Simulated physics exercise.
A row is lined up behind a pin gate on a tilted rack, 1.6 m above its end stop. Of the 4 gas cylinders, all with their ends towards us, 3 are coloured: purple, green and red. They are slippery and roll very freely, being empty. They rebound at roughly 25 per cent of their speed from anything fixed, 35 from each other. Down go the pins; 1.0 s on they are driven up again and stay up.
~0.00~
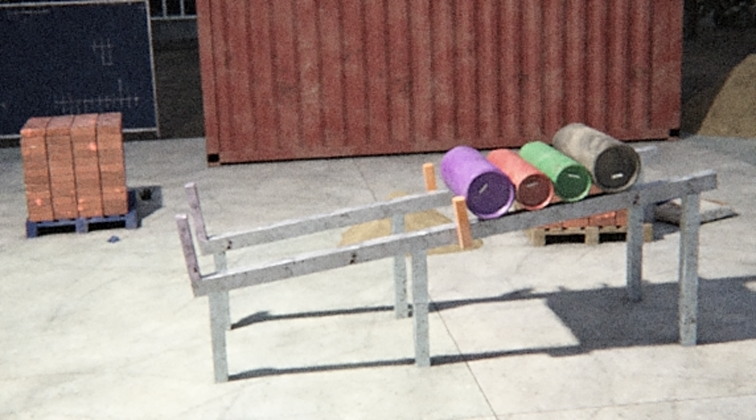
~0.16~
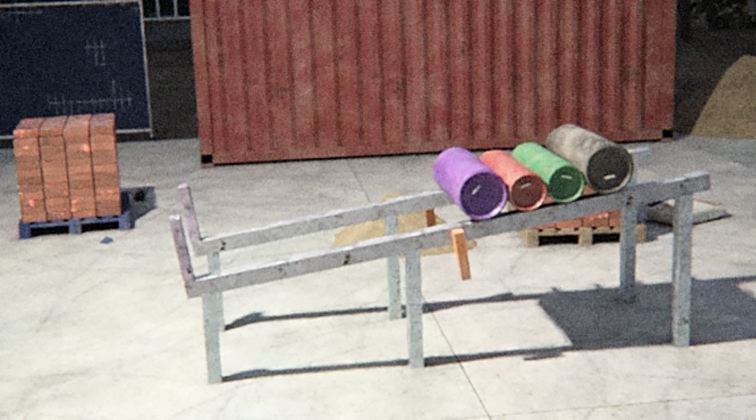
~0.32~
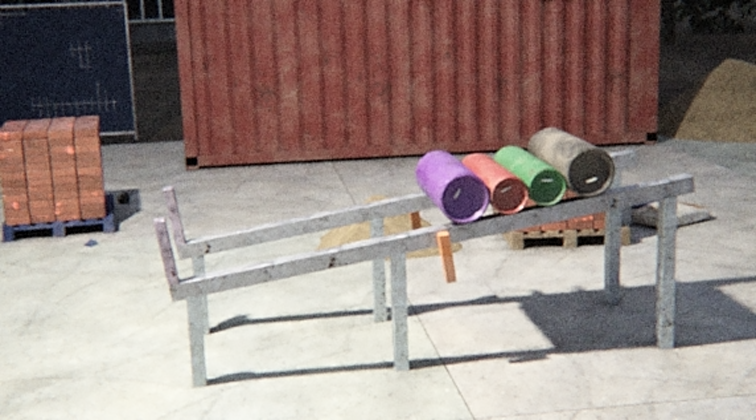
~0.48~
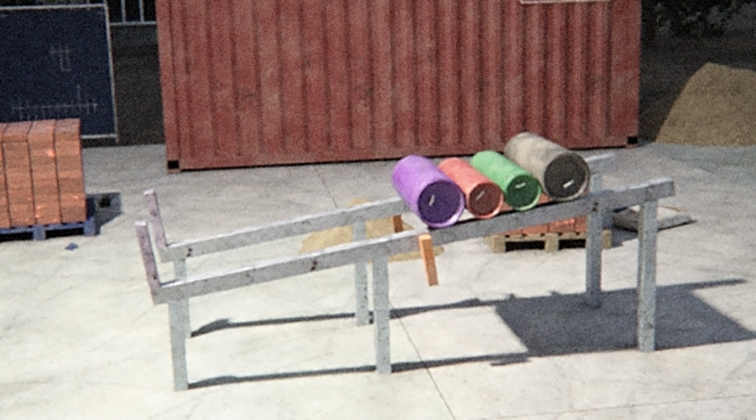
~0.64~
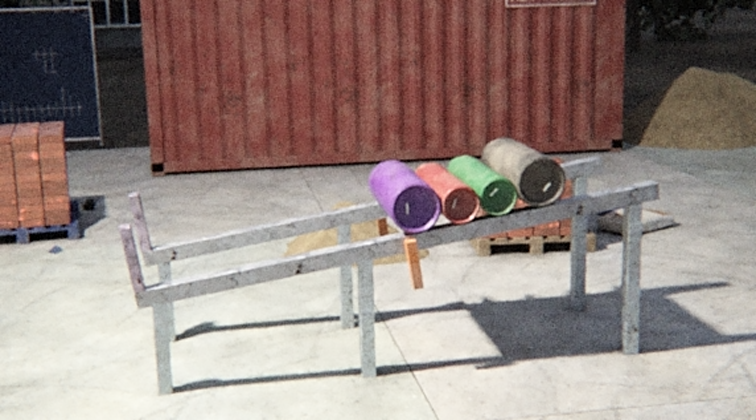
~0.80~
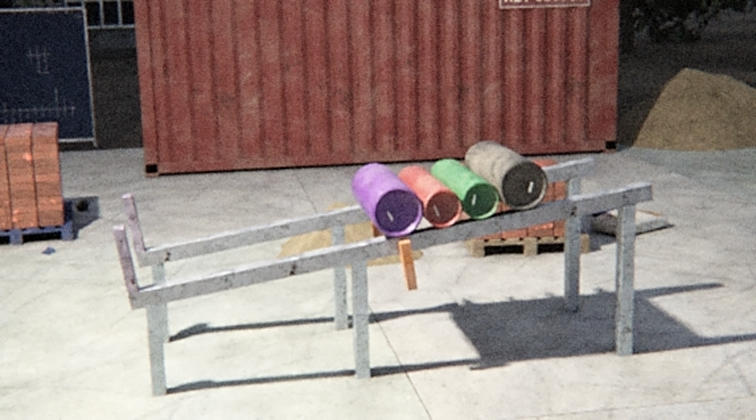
In a yard before a rust-red container, the pins on a sloping rack dropped, and the row of four cylinders, purple, red, green and grey, began rolling slowly a short way down to the left.
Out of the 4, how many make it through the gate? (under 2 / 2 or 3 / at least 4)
That makes 2 or 3 of the 4.
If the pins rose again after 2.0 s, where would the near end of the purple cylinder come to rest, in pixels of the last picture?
Near (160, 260).
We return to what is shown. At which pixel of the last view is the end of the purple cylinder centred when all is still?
Around (160, 261).
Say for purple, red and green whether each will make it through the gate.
Purple runs down the rack; red passes the pins; green is held back.
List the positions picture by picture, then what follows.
Purple (490, 194), green (574, 183), red (535, 191); pins up; the rack falls 8°, in the first frame.
Purple (483, 195), green (566, 184), red (528, 192); pins down, in the second frame.
Purple (465, 199), green (548, 187), red (510, 195); pins down, in the third frame.
Purple (440, 203), green (523, 192), red (485, 200); pins down; the first has rolled 5 cm, in the fourth frame.
Purple (416, 208), green (499, 197), red (461, 205); pins down; the first has rolled 10 cm, in the fifth frame.
Purple (398, 212), green (481, 201), red (443, 209); pins down; the first has rolled 20 cm, in the sixth frame.
By 1.0 s, purple is on the rails, 10 cm below the pins, rolling left; green is on the rails, 35 cm above the pins, rolling left; red is on the rails, 15 cm above the pins, rolling left; 1 of 4 has passed.
By 1.1 s, purple is on the rails, 20 cm below the pins, rolling left; green is on the rails, 30 cm above the pins, rolling left; red is on the rails, 10 cm above the pins, rolling left; 1 of 4 has passed.
By 1.3 s, purple is on the rails, 35 cm below the pins, rolling left; green is on the rails, 20 cm above the pins, rolling left; red is in the air, 5 cm above the pins, rolling left; 1 of 4 has passed.
By 1.5 s, purple is on the rails, 55 cm below the pins, rolling left; red is on the rails, 10 cm below the pins, rolling left; green as before; 2 of 4 have passed.
Finally (2.6 s), purple is on the rails, 140 cm below the pins; green is on the rails, 15 cm above the pins; red is on the rails, 110 cm below the pins; 2 of 4 have passed.
